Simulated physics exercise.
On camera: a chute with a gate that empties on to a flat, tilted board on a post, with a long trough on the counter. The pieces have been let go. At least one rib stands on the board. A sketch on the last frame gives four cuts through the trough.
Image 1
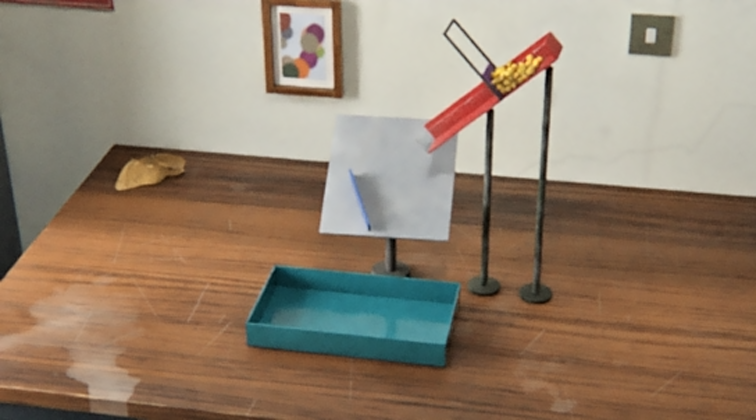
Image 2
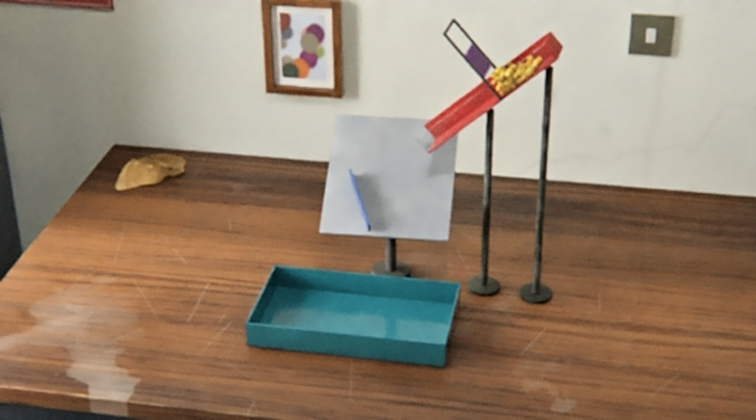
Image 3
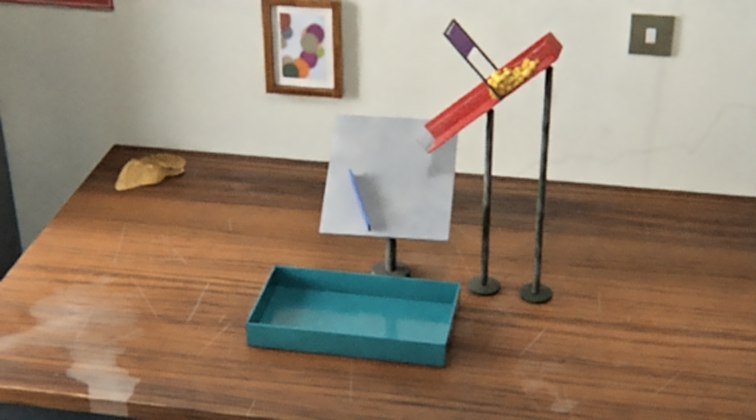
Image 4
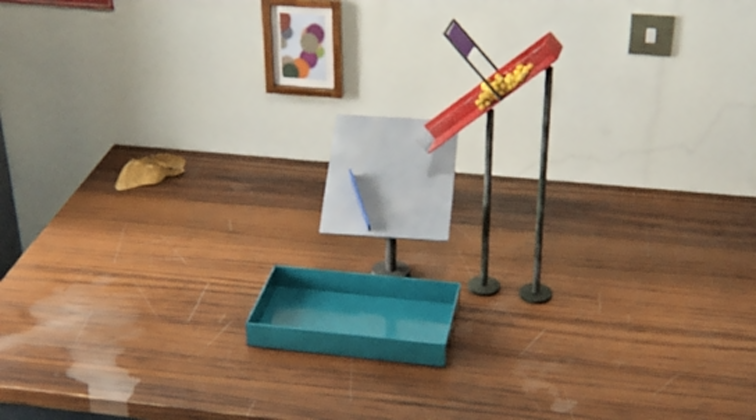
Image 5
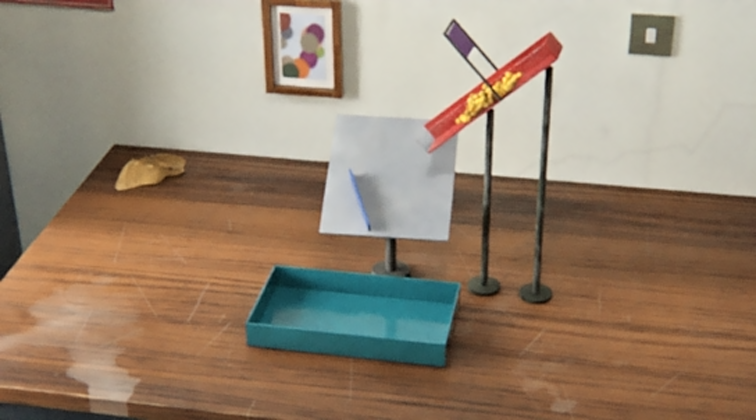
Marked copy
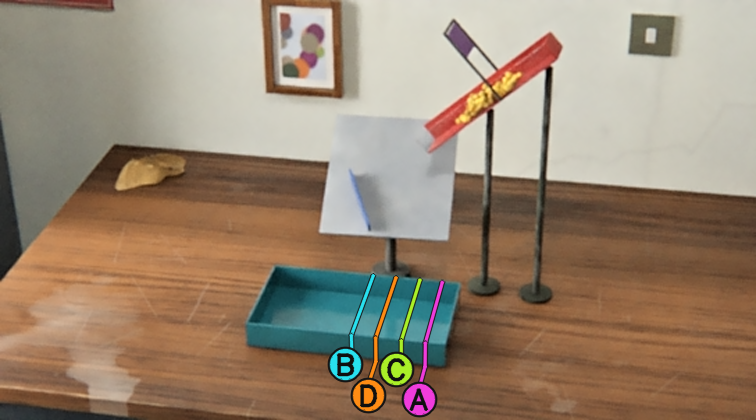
At the start, small yellow pieces sit behind a closed gate in a sloping red chute, above a tilted grey board and an empty teal tray on a wooden counter. The purple gate slides up, and then the pieces slide down the chute toward the left, spreading out along it.
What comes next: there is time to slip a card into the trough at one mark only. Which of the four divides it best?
Use line D.
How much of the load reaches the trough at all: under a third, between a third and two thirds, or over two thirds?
It is over two thirds.
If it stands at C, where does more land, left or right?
More lands on the left.
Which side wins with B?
The right side.
On the marked copy, line A crosses the front rim at (425, 342); line B crosses the front rim at (351, 334); line C crosses the front rim at (401, 339); line D crosses the front rim at (375, 337).
Choosing A, of what is caught, nearly all on the left of the divider, a stray few on the right.
Choosing B, of what is caught, a small part on the left of the divider, nearly all on the right.
Choosing C, of what is caught, nearly all on the left of the divider, a small part on the right.
Choosing D, of what is caught, about half on the left of the divider, about half on the right.
